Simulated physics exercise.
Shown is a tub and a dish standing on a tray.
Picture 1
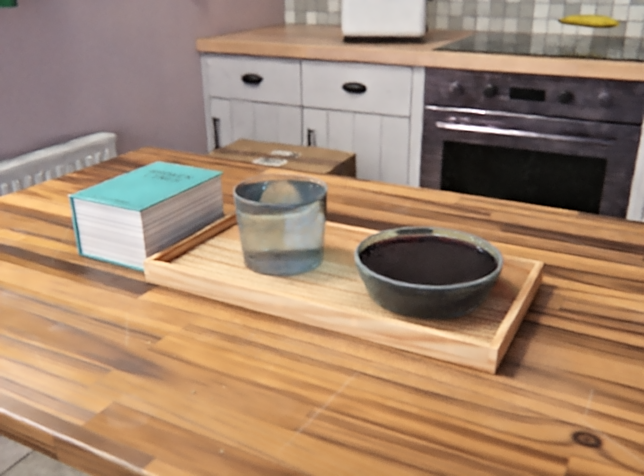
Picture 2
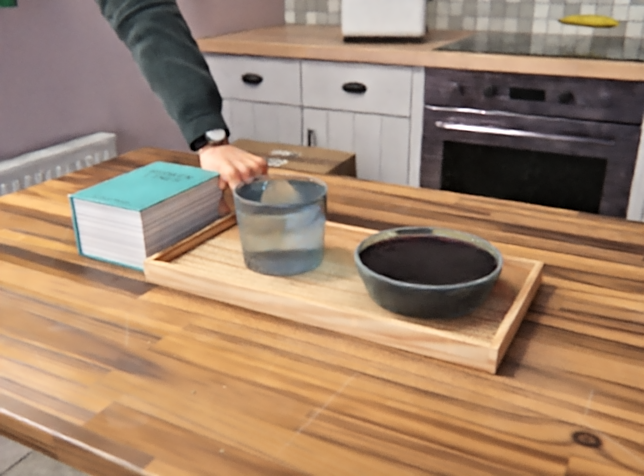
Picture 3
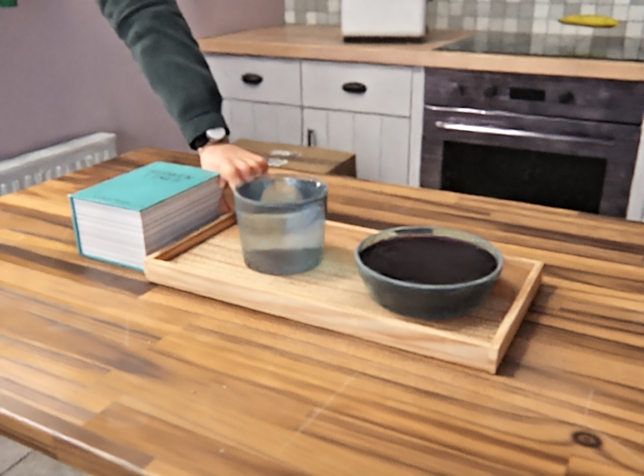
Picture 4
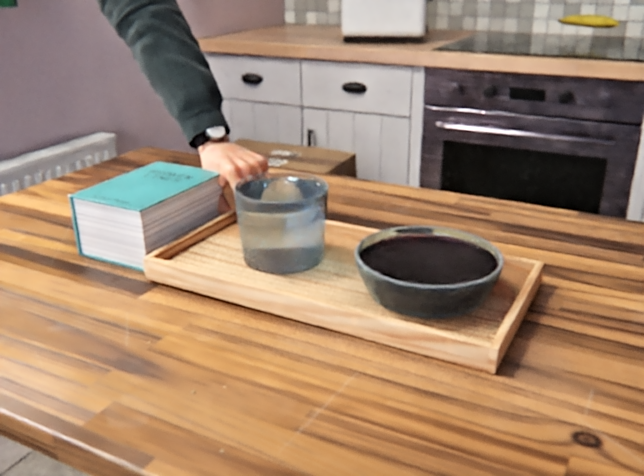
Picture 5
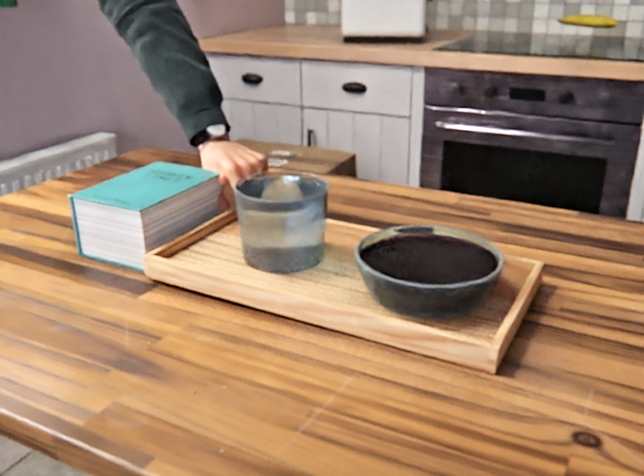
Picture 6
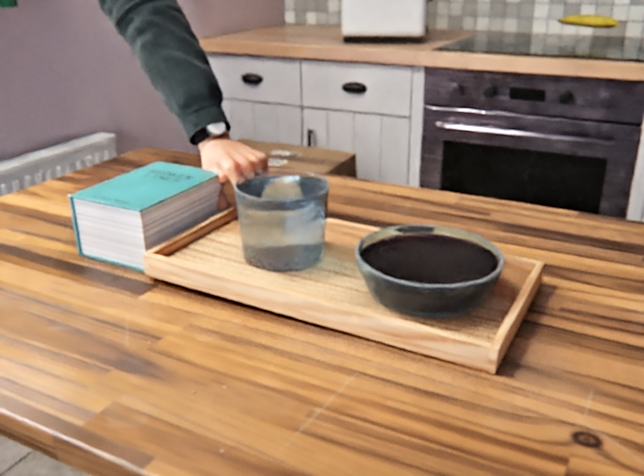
A hand reaching in to grip the left end of a wooden tray holding a tub and dark-filled dish, raising it very slightly.
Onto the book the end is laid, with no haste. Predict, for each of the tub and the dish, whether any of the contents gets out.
Tub - some gets out; dish - some gets out.
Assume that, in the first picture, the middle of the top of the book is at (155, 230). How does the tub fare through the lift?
It keeps every drop.
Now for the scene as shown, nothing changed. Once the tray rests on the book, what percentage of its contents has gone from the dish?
Share gone: Near 28 per cent.
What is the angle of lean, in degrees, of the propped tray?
About 12°.
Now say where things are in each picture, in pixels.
In the first frame, the tray lies flat; tub (282, 223) nearly full; dish (427, 270) about three quarters full; book (107, 234).
The second frame shows a hand takes the end of the tray; tub nearly full, surface at (281, 193); dish about three quarters full, surface at (428, 262).
In the third frame, the end is rising; tub (282, 223) nearly full; dish (427, 269) about three quarters full.
In the fourth frame, the end has come up a little; tub nearly full, surface at (282, 191); dish about three quarters full, surface at (428, 261); book (107, 234).
The fifth frame shows slope near 1°; tub (283, 220) nearly full; dish (427, 268) about three quarters full.
The sixth frame shows the tray slopes by about 1°; tub nearly full, surface at (282, 188); dish about three quarters full, surface at (429, 260); book (107, 234).
Shortly, the tray slopes by about 7°; tub, none is lost; dish, none is lost.
Then, the tray slopes by about 14°; tub, it has lost some; dish, it has lost some.
At the finish, the tray slopes by about 12°, resting on the book; tub, it has lost some; dish, it has lost some.
